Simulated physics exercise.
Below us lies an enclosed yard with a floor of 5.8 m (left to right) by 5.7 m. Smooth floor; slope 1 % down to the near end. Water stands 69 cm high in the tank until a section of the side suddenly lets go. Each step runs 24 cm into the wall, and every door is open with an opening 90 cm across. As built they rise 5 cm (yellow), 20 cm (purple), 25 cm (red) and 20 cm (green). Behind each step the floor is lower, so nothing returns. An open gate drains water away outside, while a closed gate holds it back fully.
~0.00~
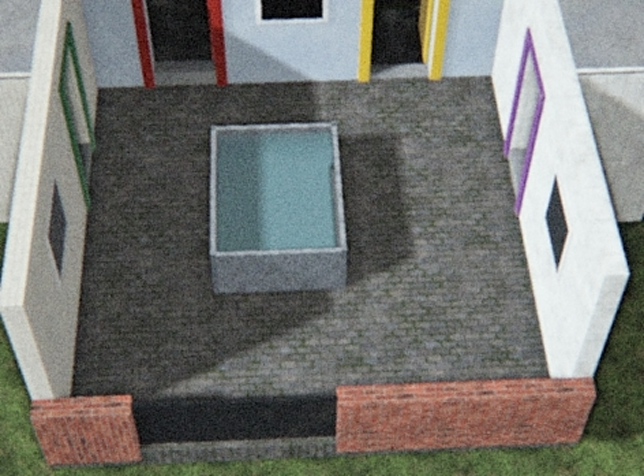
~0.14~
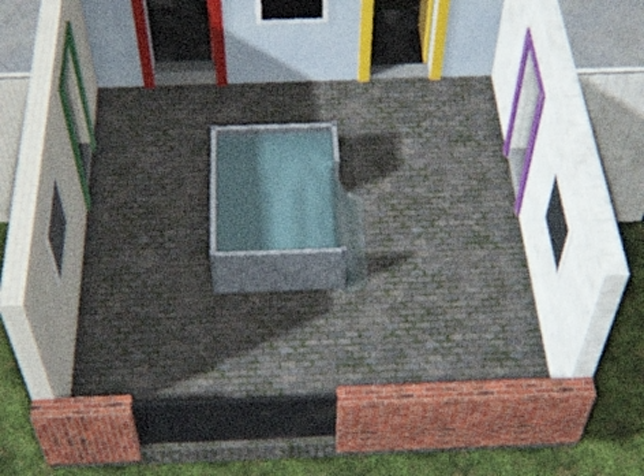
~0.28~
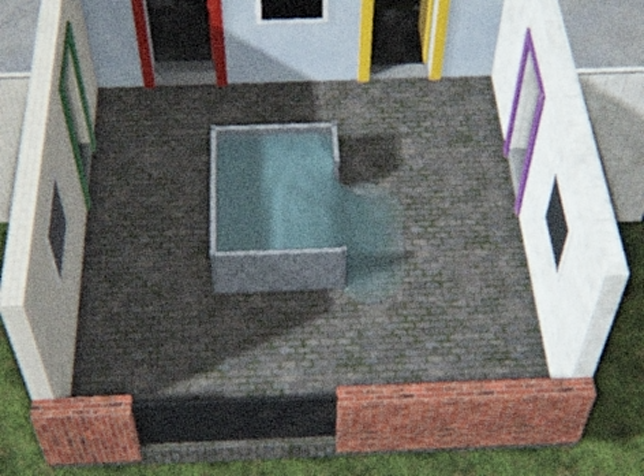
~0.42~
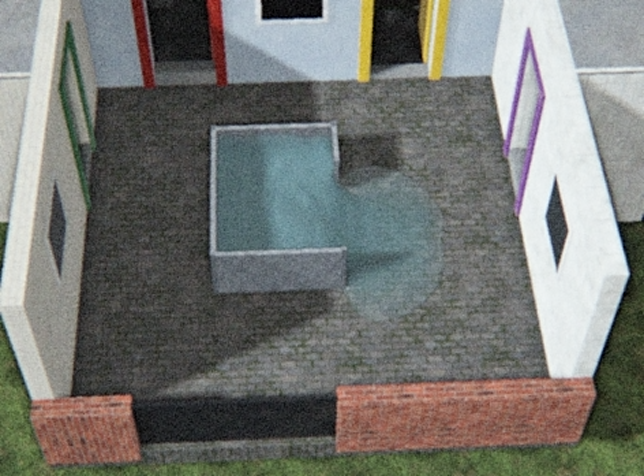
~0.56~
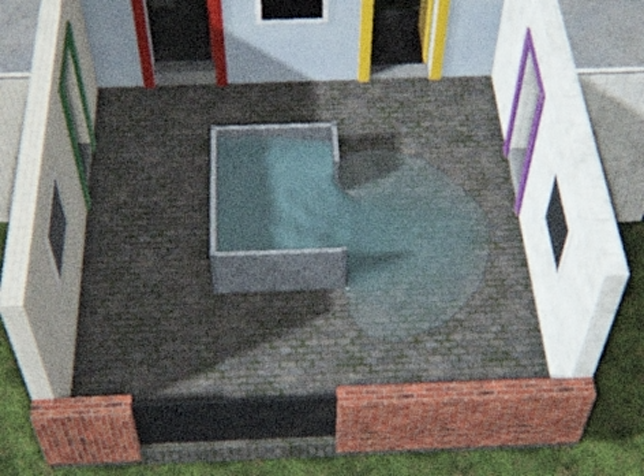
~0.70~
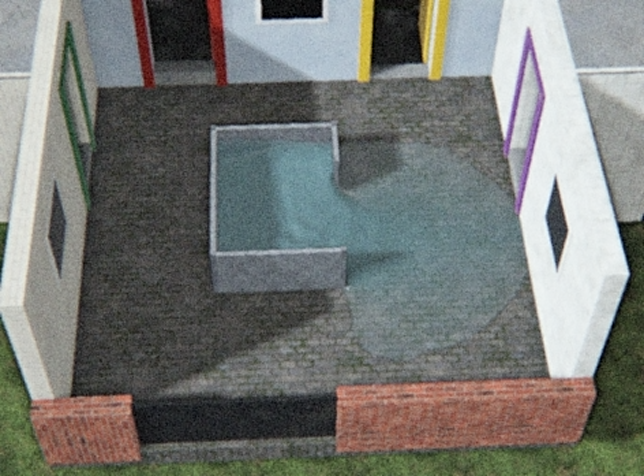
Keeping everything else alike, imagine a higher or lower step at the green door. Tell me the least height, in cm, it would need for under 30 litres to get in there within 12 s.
You would need roughly 7 cm.
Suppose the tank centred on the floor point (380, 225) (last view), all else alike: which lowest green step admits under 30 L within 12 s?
Close to 7.5 cm would do it.
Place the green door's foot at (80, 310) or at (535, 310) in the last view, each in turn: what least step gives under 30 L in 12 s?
You'd want about 8.0 cm there first, then about 23 cm.
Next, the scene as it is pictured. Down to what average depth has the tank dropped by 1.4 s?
Roughly 36 cm.
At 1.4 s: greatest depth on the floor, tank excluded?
Up to some 41 cm.
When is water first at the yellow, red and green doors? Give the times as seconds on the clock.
Door yellow 2.4 s / door red 3.8 s / door green 5.5 s.
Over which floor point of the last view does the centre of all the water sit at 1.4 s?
Centre estimate: (364, 235) px, approximately.
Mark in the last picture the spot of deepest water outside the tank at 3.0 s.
Around (554, 402).
After 1.4 s water covers 30 % of the floor, deepest (41 cm) near (512, 257); it has not reached the green door.
After 3.0 s water covers 45 % of the floor, deepest (33 cm) near (554, 402); it has not reached the green door.
After 12.0 s water covers 100 % of the floor, deepest (12 cm) near (74, 369); 9 cm at the green door, 0 litres in over its 20 cm step.
At the green door as built, the water arrived by 5.5 s and peaked near 12 cm at 6.2 s.
Run again over the same 12 s with other heights there, 52 litres in over 6 cm, 19 litres over 8 cm. The limit of 30 litres is kept from about 7 cm up.
